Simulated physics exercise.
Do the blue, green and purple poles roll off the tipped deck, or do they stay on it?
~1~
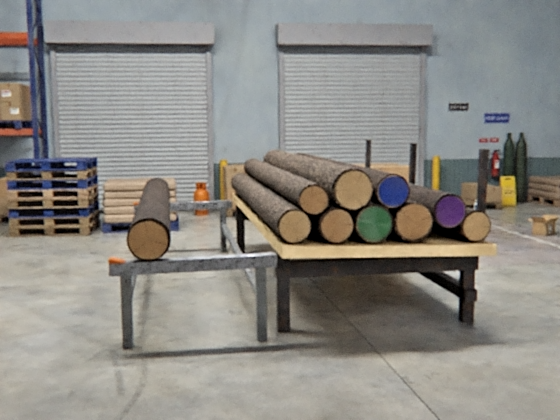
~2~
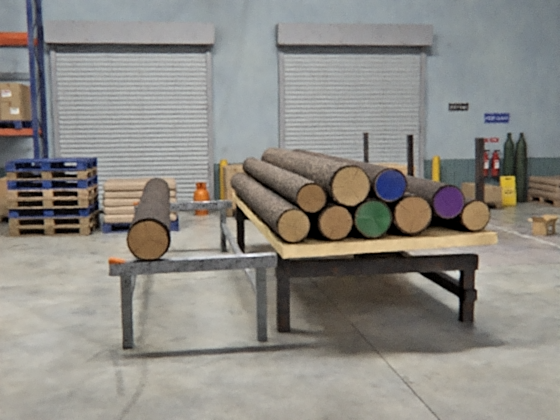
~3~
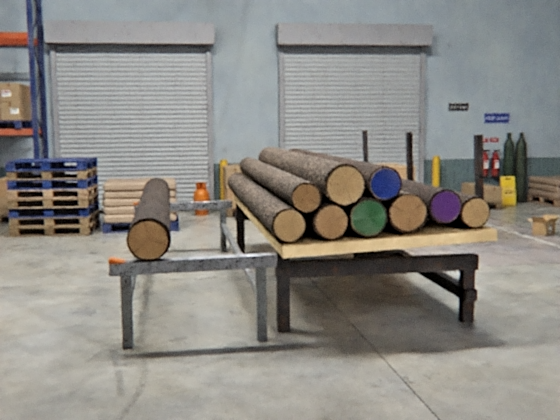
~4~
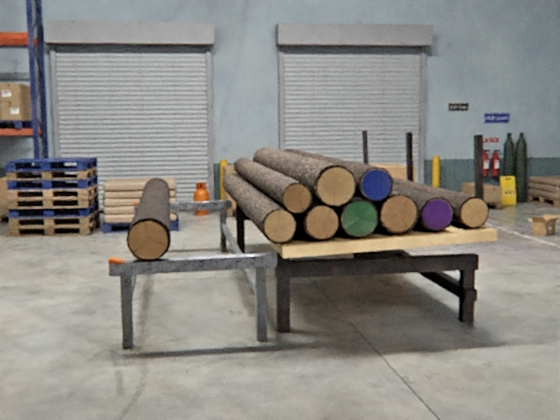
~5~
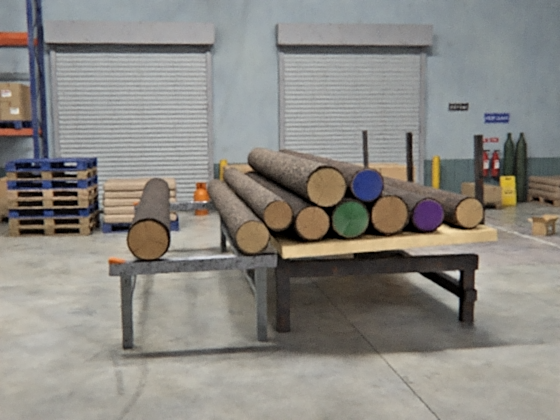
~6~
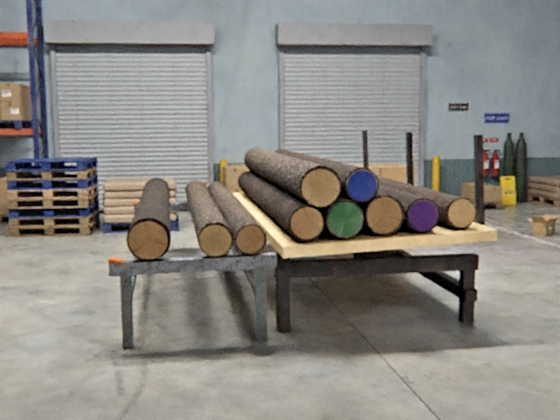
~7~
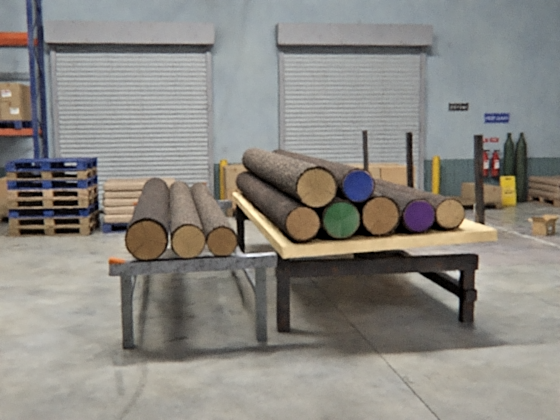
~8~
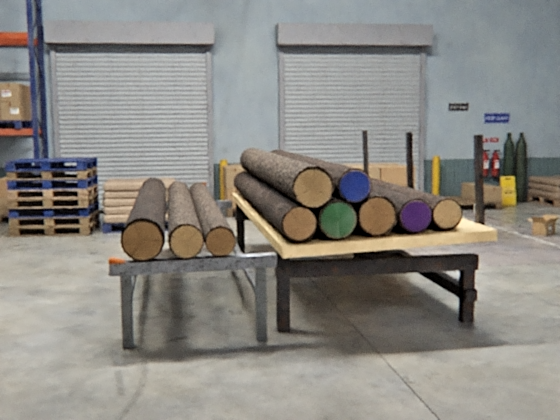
All three stay on the tipped deck, with the blue one still resting up on other poles and the green and purple ones on the deck itself.
